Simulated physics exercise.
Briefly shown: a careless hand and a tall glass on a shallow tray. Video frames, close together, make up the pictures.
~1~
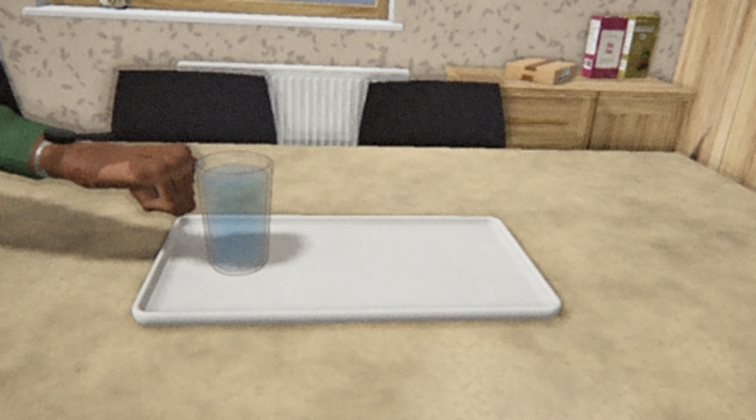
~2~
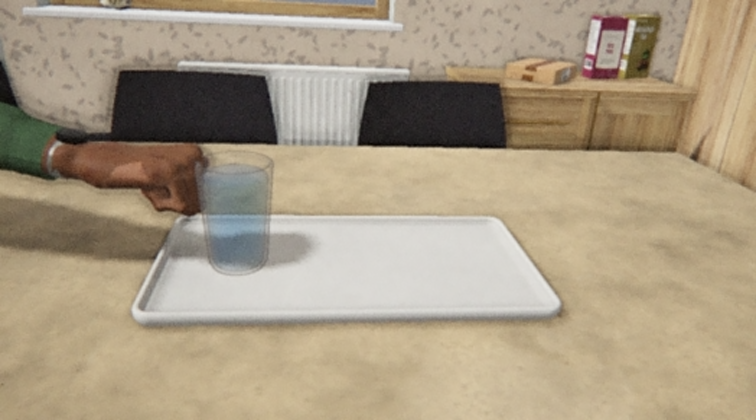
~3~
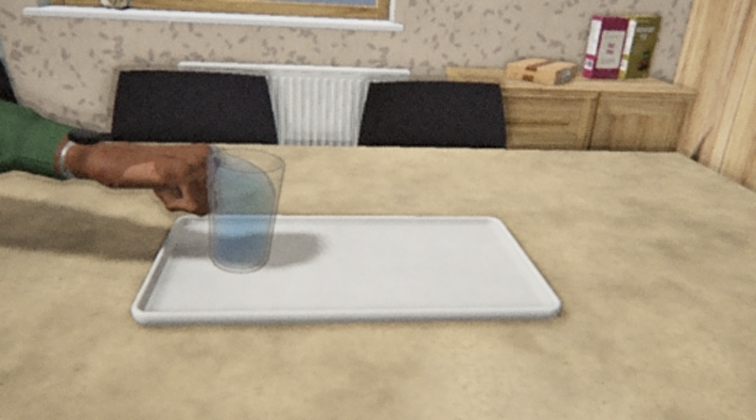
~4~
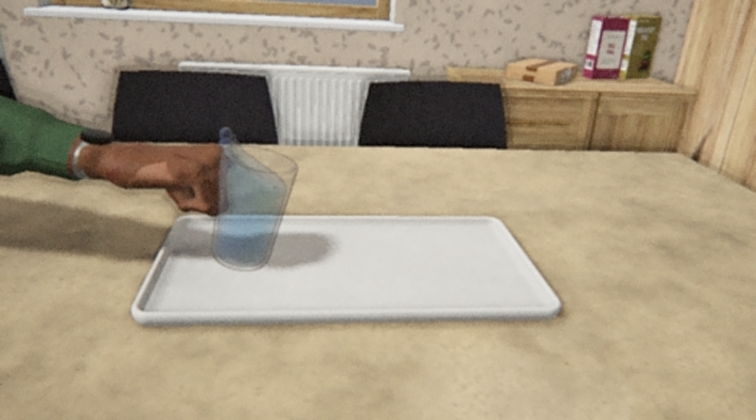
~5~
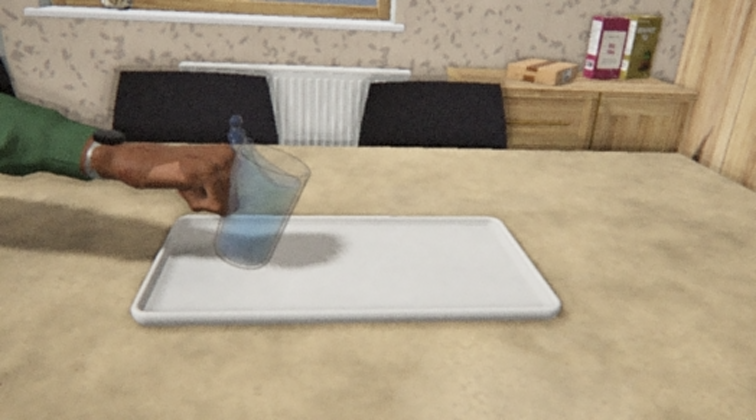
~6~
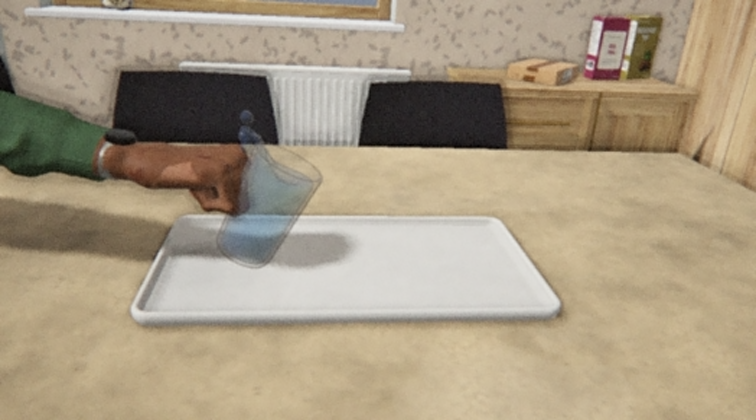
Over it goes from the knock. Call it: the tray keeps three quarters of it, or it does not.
The tray does not keep three quarters.
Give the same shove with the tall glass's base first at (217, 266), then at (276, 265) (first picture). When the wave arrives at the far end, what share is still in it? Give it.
In order, some 45 and 50 per cent.
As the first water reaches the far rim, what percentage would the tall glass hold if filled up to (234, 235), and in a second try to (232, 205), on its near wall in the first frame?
50 % and 45 %.
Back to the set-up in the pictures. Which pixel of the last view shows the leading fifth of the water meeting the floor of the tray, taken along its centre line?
Close to (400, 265).
A moment on, the tall glass lies on its side and 85 per cent is in the glass, 0 on the tray and 15 above or beyond its rim.
Next, the tall glass lies on its side and 44 per cent is in the glass, 40 on the tray and 16 above or beyond its rim.
Then the tall glass lies on its side and 24 per cent is in the glass, 48 on the tray and 29 above or beyond its rim.
Later the tall glass lies on its side and 12 per cent is in the glass, 41 on the tray and 47 above or beyond its rim.
In the end 56 per cent is held by tray and glass, 44 is off the tray.
